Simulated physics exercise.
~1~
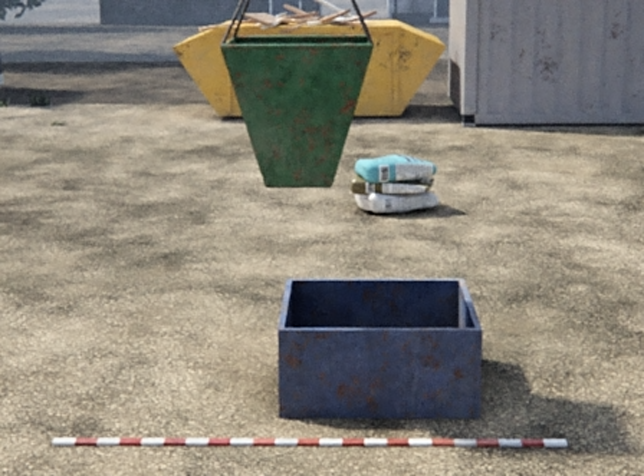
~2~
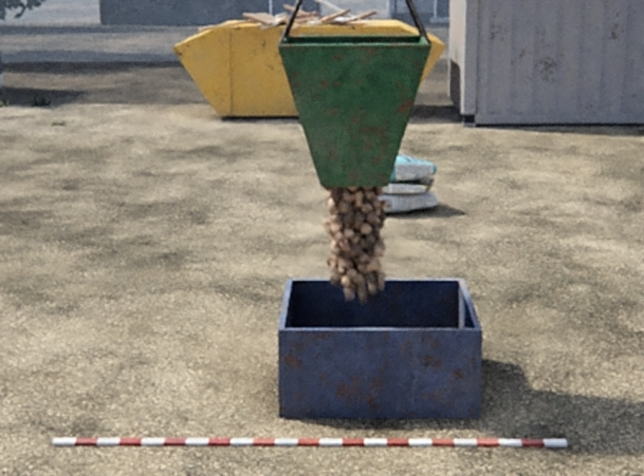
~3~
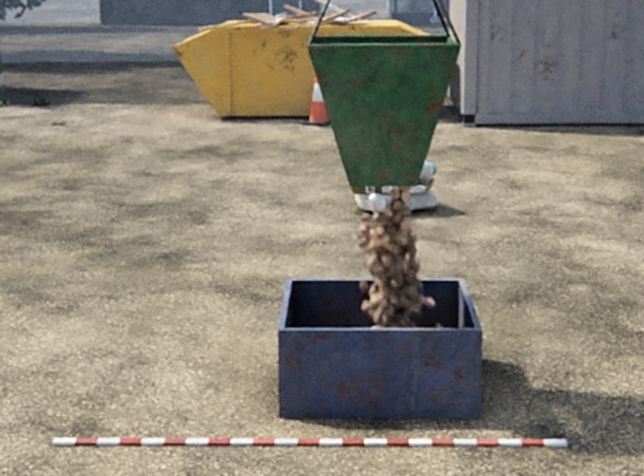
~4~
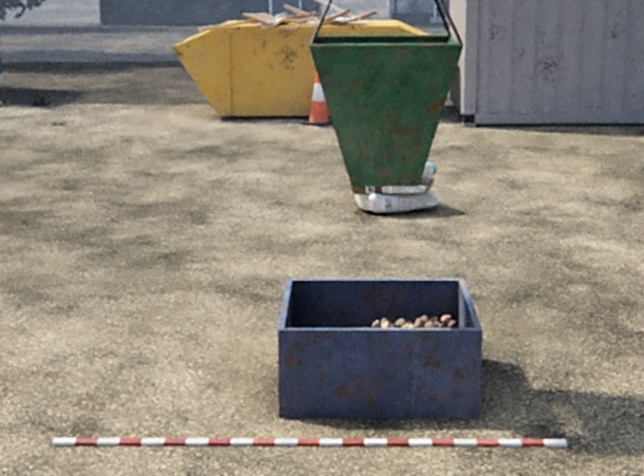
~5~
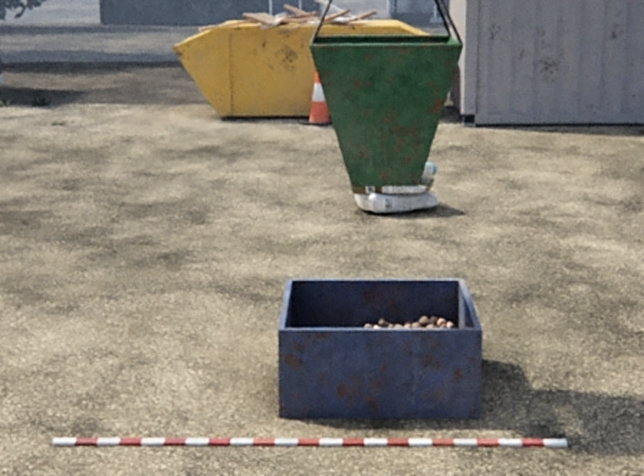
A green hopper moves right while dropping brown stones, which settle inside the blue bin.
